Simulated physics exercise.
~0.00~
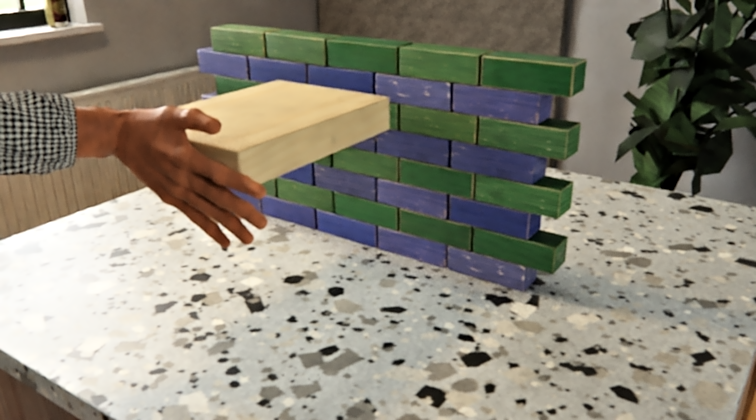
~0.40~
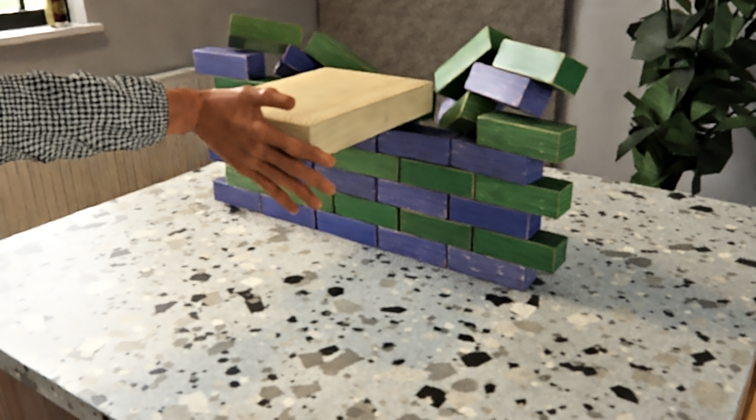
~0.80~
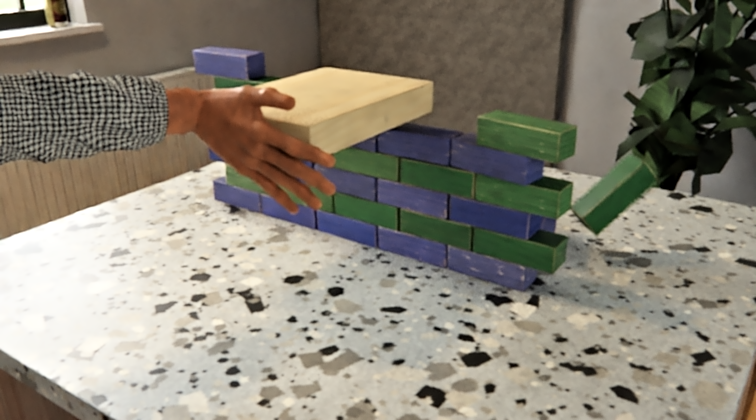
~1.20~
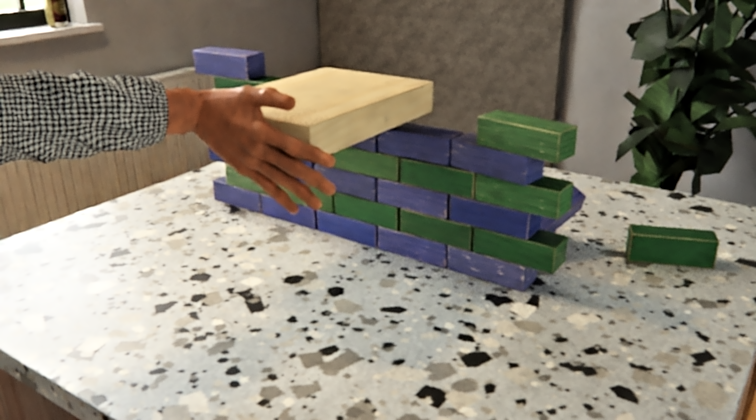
A hand in a checked sleeve reaches in from the left, beside a pale wooden block, in front of a wall of green and blue toy blocks on a speckled table, viewed from slightly above with a leafy plant at the right. The pale block pushes into the upper part of the wall, and the top rows break apart and tip. Loose pieces drop out of sight behind the wall while a green one tumbles off to the right. It comes to rest on the tabletop. The lower rows stay standing, with the hand and pale block held still above them.
